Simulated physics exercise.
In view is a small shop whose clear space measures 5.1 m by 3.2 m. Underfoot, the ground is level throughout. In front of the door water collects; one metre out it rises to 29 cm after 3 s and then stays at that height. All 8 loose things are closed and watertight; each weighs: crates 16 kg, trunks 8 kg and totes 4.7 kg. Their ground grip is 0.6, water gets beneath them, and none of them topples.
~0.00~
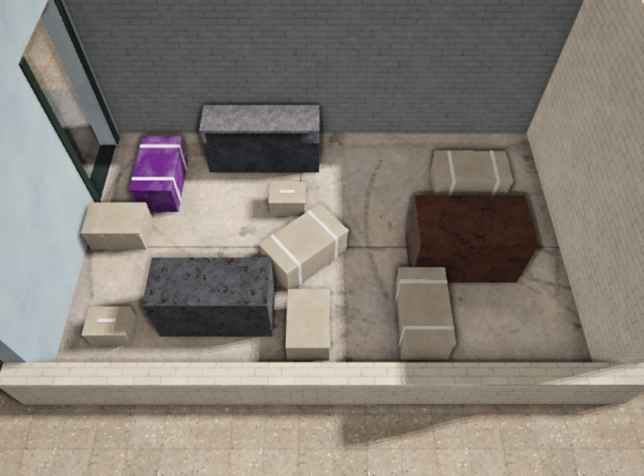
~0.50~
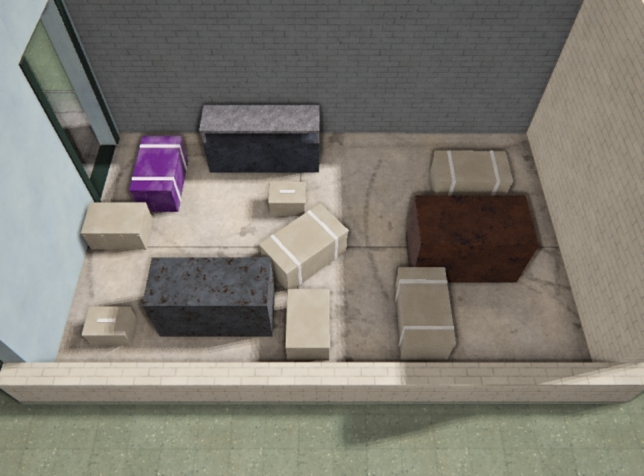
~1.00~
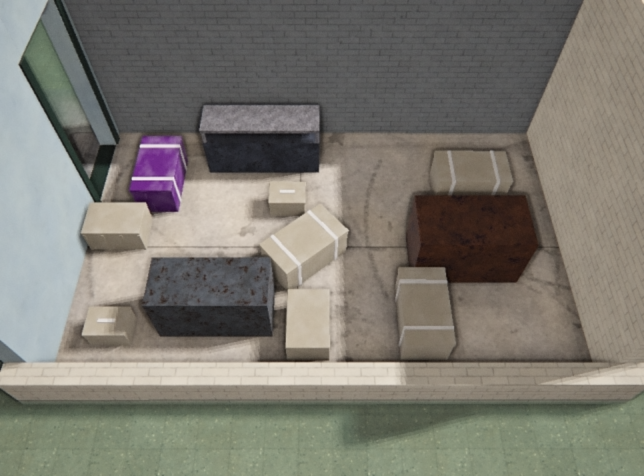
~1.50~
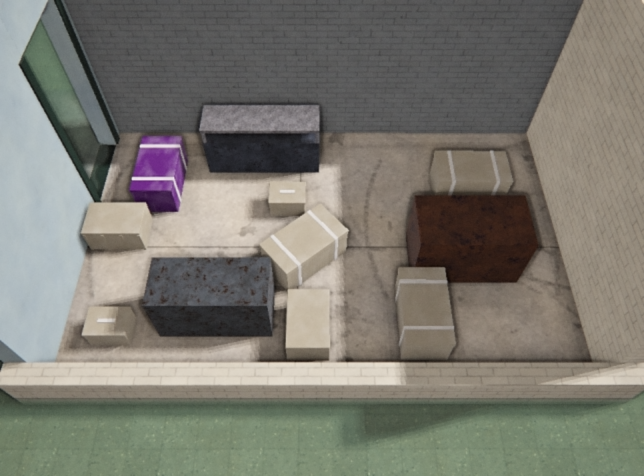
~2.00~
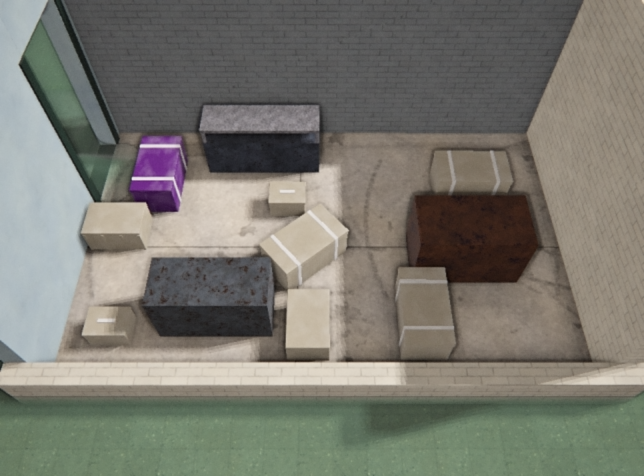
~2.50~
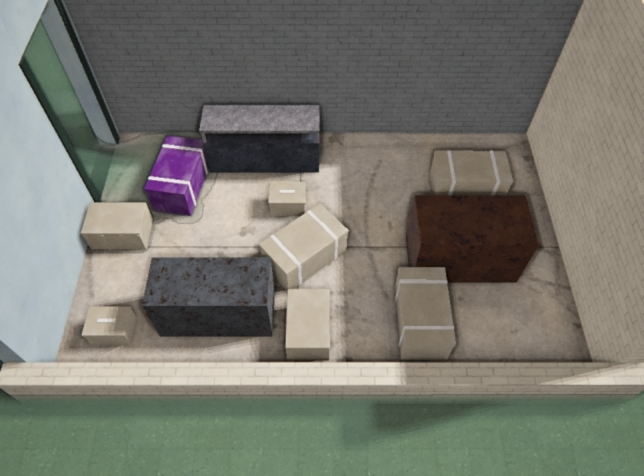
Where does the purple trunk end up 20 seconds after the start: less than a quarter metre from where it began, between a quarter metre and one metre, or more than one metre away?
It is pushed well off.
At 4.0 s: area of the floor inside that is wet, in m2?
My estimate is roughly 6.0 m2.
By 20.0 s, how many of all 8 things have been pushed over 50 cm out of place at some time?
Count: 7.
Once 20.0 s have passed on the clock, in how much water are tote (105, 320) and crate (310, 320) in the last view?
Some 22 cm at the first, some 20 cm at the second.
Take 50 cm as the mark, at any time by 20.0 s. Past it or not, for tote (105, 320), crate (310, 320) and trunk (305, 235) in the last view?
First greater, then smaller, then greater.
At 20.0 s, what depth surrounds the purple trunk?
About 20 cm.
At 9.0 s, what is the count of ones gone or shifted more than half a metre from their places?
Result: 5.
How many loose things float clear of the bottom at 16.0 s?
At that moment 8.
After 4.0 s the purple trunk is near (268, 191), 1.3 m from its start, afloat; 1 afloat.
After 9.0 s the purple trunk is near (392, 227), 2.7 m from its start, afloat; 5 afloat.
After 16.0 s the purple trunk is near (372, 233), 2.5 m from its start, afloat; 8 afloat.
After 20.0 s the purple trunk is near (378, 248), 2.7 m from its start, afloat; 8 afloat.
